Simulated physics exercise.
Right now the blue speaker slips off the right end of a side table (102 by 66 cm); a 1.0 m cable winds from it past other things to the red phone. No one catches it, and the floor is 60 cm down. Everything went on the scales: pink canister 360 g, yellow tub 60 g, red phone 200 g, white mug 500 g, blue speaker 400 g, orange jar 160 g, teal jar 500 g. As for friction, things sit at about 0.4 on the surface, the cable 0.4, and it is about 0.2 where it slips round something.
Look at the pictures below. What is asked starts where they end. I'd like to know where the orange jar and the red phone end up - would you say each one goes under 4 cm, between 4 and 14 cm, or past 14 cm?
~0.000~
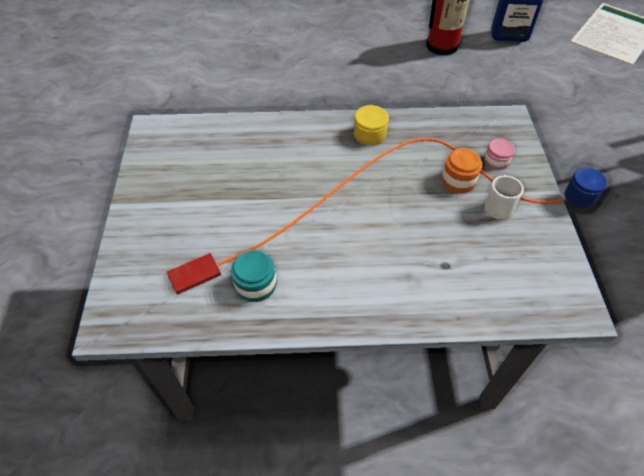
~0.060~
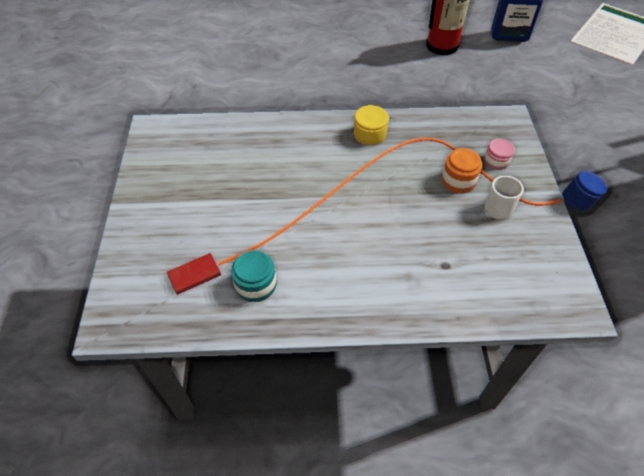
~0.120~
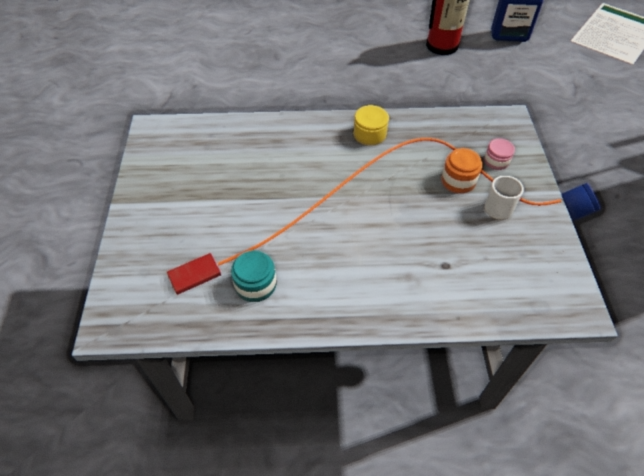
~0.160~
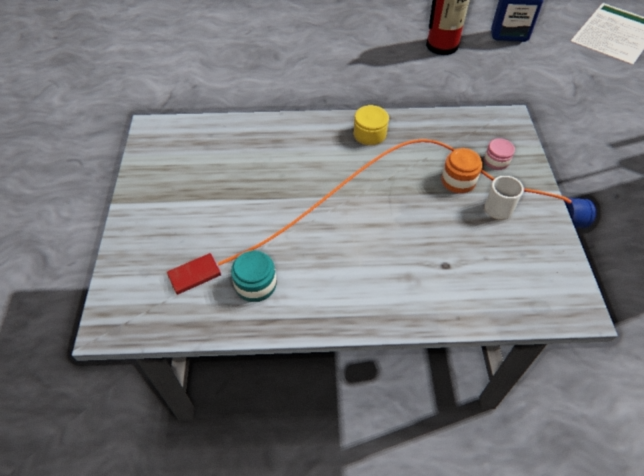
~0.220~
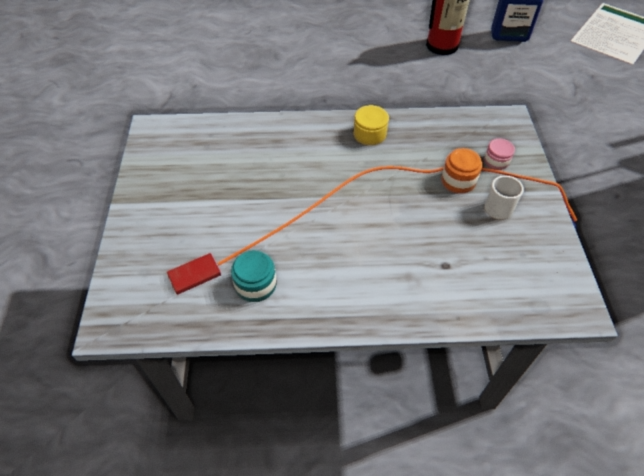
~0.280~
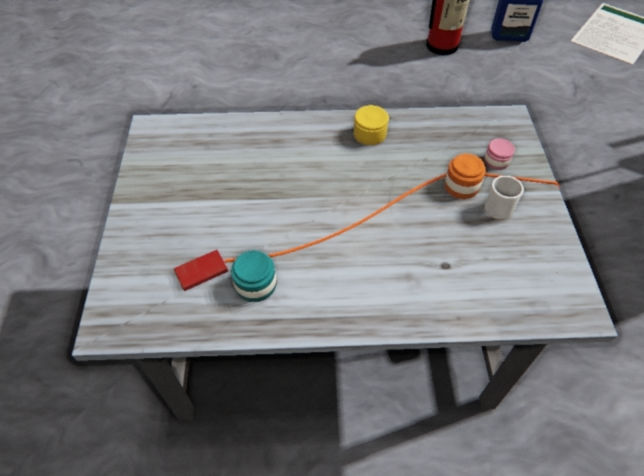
Outcome: Orange jar: Modest distance; red phone: Great distance.
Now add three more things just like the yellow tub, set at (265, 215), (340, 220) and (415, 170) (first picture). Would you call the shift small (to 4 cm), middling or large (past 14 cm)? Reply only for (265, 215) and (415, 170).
First: A slight shift; second: A big shift.
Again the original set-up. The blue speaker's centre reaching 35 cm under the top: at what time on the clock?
It gets there at roughly 0.46 s.
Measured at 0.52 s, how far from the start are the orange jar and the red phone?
Orange jar: 8 cm; red phone: 20 cm.
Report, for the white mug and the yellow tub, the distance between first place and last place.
Final places, approx.: White mug 0 cm off, yellow tub 0 cm off.
By 0.5 s, the cable's tail end at (304, 227); red phone 20 cm off its start, orange jar 9 cm off its start, blue speaker over the edge.
By 0.7 s, the cable's tail end at (388, 204); red phone 40 cm off its start, orange jar 9 cm off its start, blue speaker over the edge.
By 1.0 s, the cable's tail end at (406, 199); red phone 44 cm off its start at (384, 198), orange jar 9 cm off its start at (474, 188), blue speaker over the edge.
By 1.2 s, the cable's tail end at (406, 199); red phone 44 cm off its start, orange jar 9 cm off its start, blue speaker over the edge.
By 2.4 s, the cable's tail end at (406, 199); red phone 44 cm off its start at (384, 198), orange jar 9 cm off its start at (474, 188), blue speaker over the edge.
